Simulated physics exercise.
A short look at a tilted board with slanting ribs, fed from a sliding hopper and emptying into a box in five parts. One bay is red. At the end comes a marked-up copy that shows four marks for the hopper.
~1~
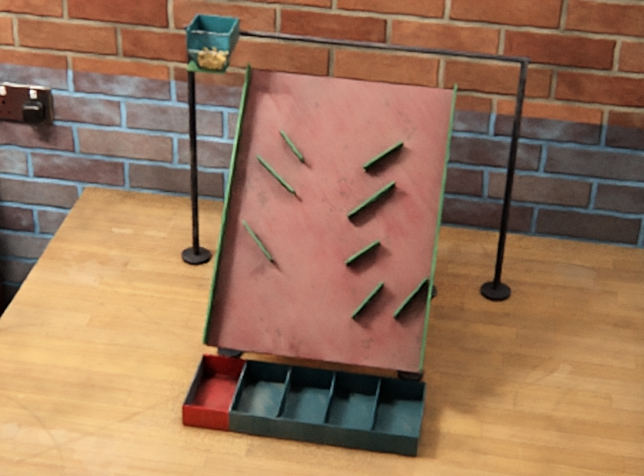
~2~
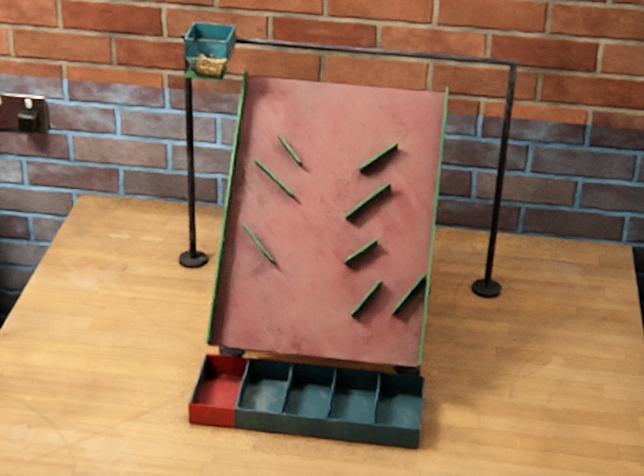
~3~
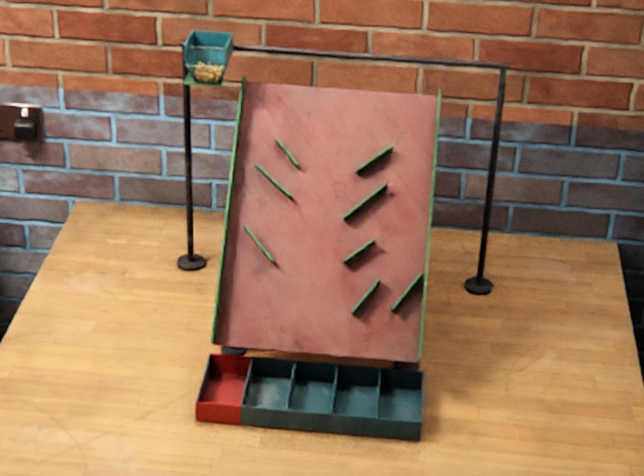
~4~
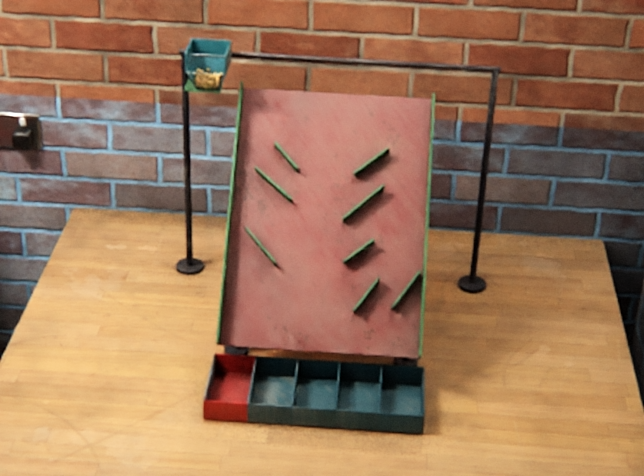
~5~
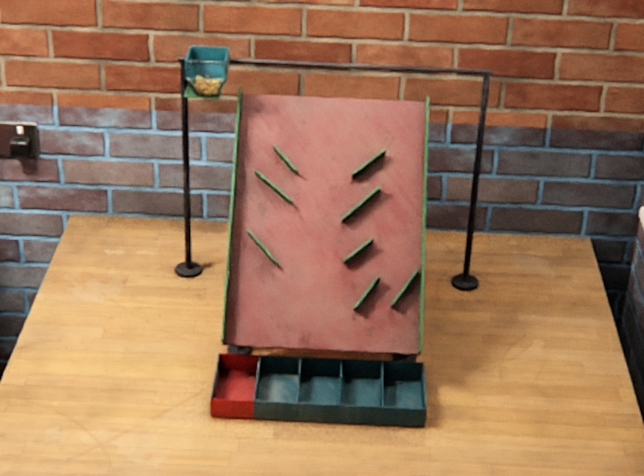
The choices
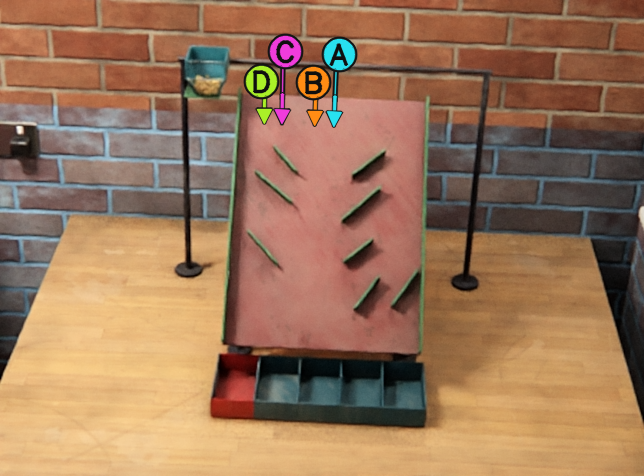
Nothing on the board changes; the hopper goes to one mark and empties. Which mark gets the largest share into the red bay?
I would pick mark D.
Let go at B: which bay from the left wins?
The third from the left.
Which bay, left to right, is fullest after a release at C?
The third.
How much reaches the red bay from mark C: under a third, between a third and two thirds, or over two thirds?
Mark C gives under a third.
On the marked copy, mark A meets the board at (334, 121); mark B meets the board at (314, 120); mark C meets the board at (282, 118); mark D meets the board at (264, 118).
Choosing A, only a few in the red bay, the bulk in other bays, close to a quarter outside the box.
Choosing B, only a few in the red bay, the bulk in other bays, a small share outside the box.
Choosing C, a small share in the red bay, the bulk in other bays, a small share outside the box.
Choosing D, close to a third in the red bay, close to half in other bays, a small share outside the box.
